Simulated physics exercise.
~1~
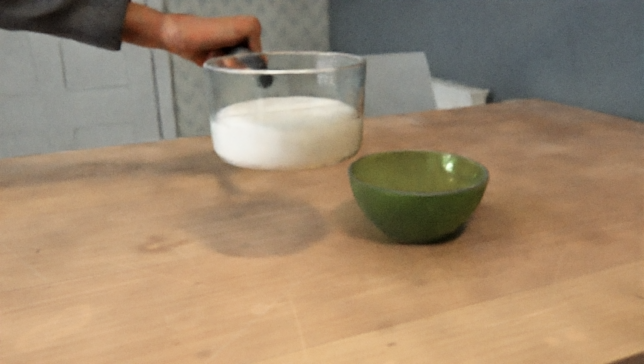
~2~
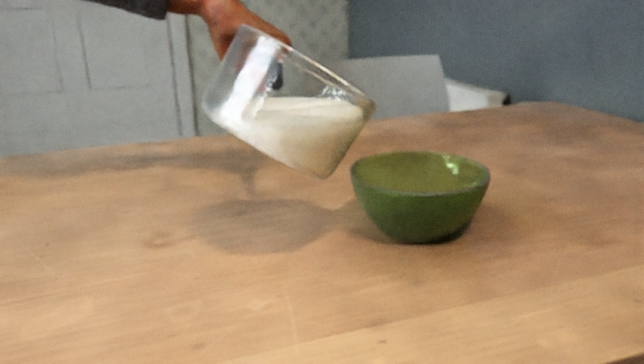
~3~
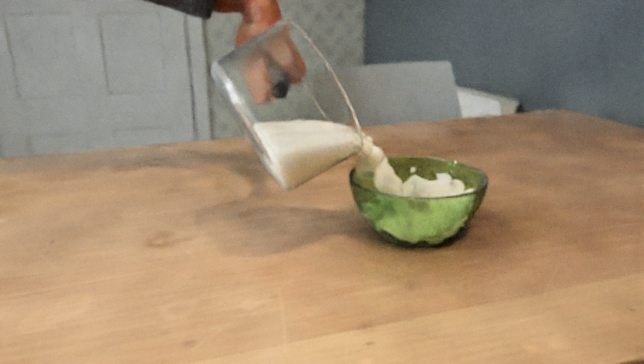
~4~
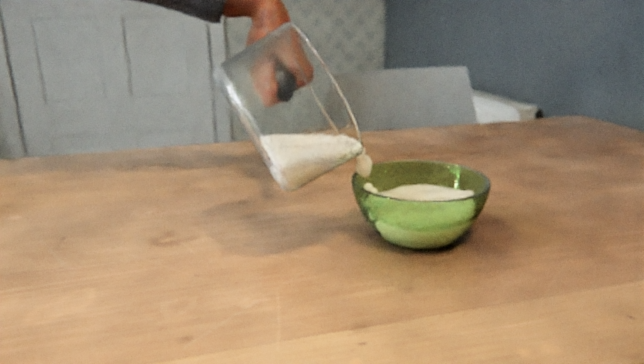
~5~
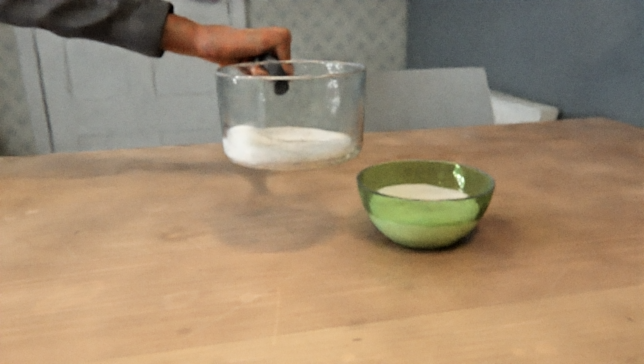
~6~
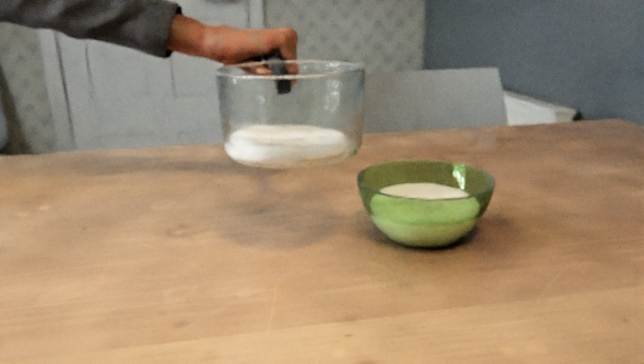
A hand in a grey sleeve holds a clear glass pot of white milk above a wooden table, seen from slightly above, with a grey wall, pale panelled doors and a light chair behind. To the right sits an empty green bowl. The hand tips the pot steeply to the right, and milk pours over its rim and splashes into the bowl. The stream thins to a trickle as the bowl fills partway. The hand then swings the pot back level, and it ends with some milk still inside, beside the bowl now holding milk.
